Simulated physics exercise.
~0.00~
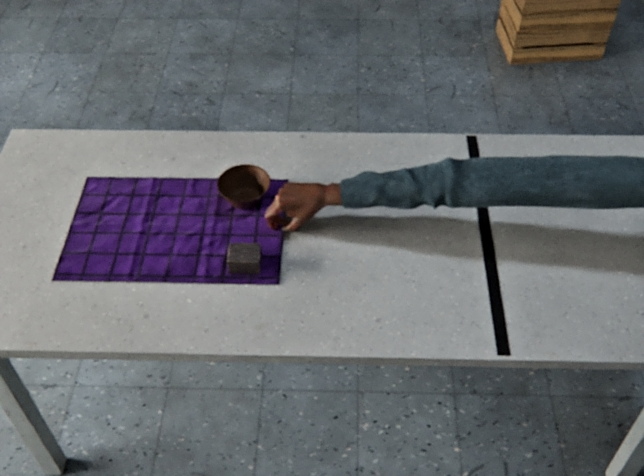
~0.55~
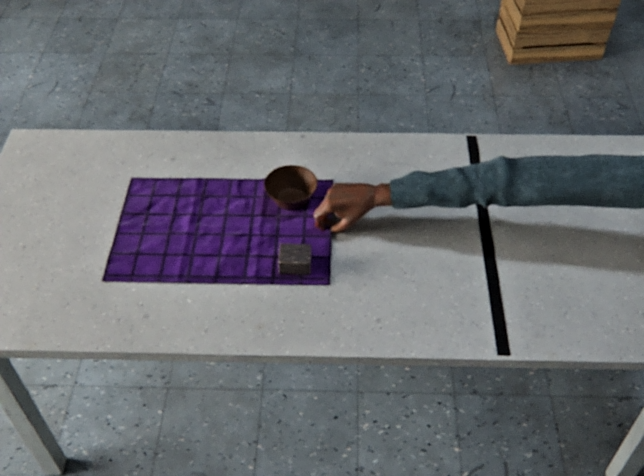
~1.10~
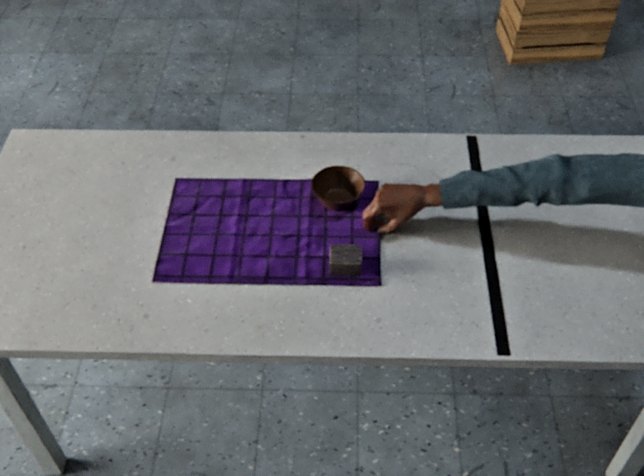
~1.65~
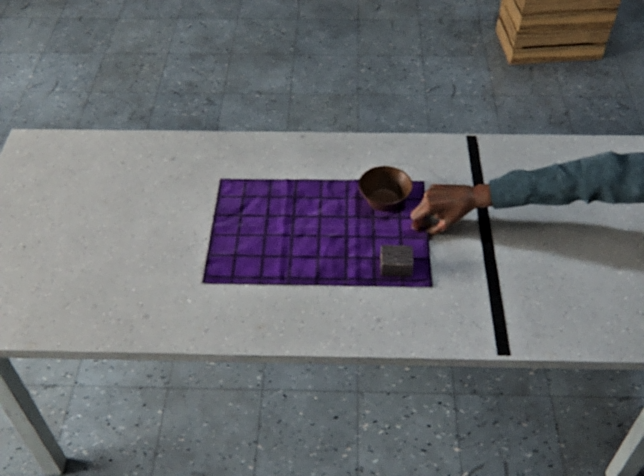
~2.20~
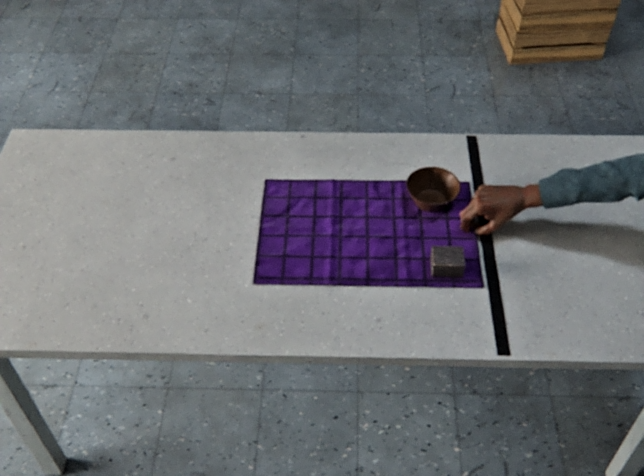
A purple cloth carrying a brown bowl and dark block is pulled right to black tape.
